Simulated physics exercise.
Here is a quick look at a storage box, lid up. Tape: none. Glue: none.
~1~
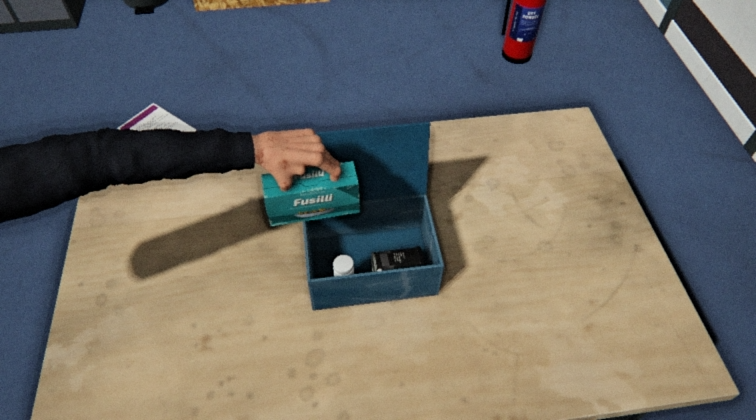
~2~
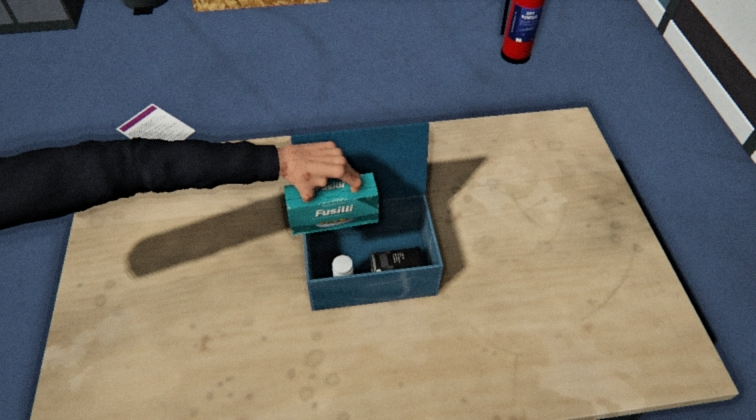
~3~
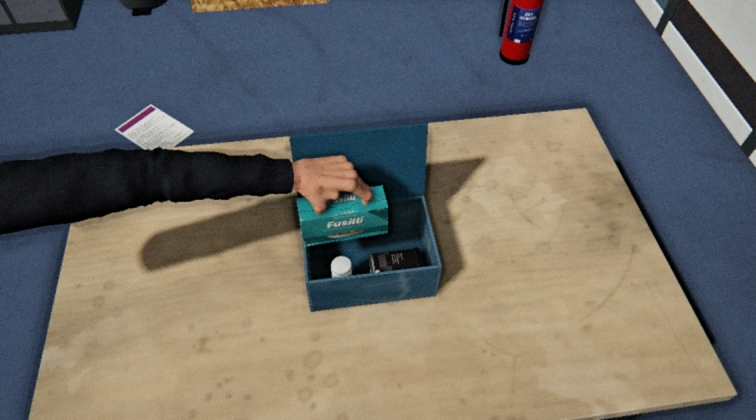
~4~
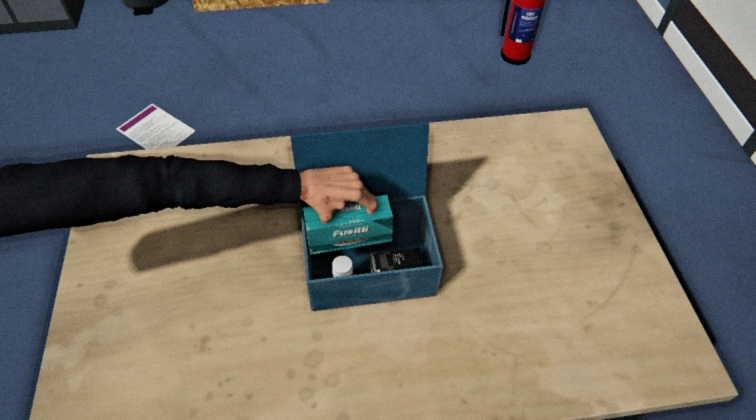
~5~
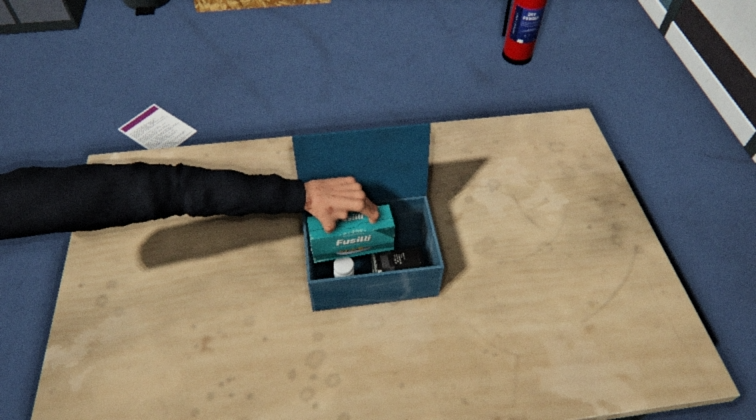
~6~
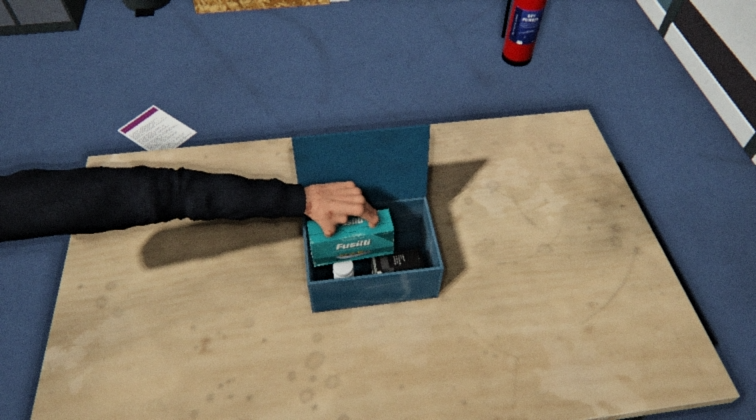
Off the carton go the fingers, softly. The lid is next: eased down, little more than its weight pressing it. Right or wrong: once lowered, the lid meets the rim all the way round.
Right.
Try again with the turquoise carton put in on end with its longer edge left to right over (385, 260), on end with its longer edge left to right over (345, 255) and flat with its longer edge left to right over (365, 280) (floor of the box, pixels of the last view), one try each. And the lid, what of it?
Going in order, the lid is left partly open, then is left partly open, then comes down all the way.
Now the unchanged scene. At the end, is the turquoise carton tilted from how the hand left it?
By the end the turquoise carton has leaned over.
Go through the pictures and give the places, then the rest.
In the first picture, still above its spot; turquoise carton (312, 194).
In the second picture, still above its spot; turquoise carton (332, 204).
In the third picture, still above its spot; turquoise carton (343, 216).
In the fourth picture, still above its spot; turquoise carton (349, 225).
In the fifth picture, still above its spot; turquoise carton (351, 234).
In the sixth picture, put in, still held; turquoise carton (351, 238).
Then, 0.30 s on from there, turquoise carton on its side near (348, 239).
Then, 1.20 s on from there, lid 80° above the rim; turquoise carton on its side near (351, 248).
Then, 1.80 s on from there, lid 45° above the rim; turquoise carton on its side near (351, 248).
Then, 2.20 s on from there, lid 17° above the rim; turquoise carton on its side near (351, 248).
In the end, lid shut; toppled in the box, turquoise carton; the other 2 unmoved. At the end, from the last picture's camera, turquoise carton near (351, 248).
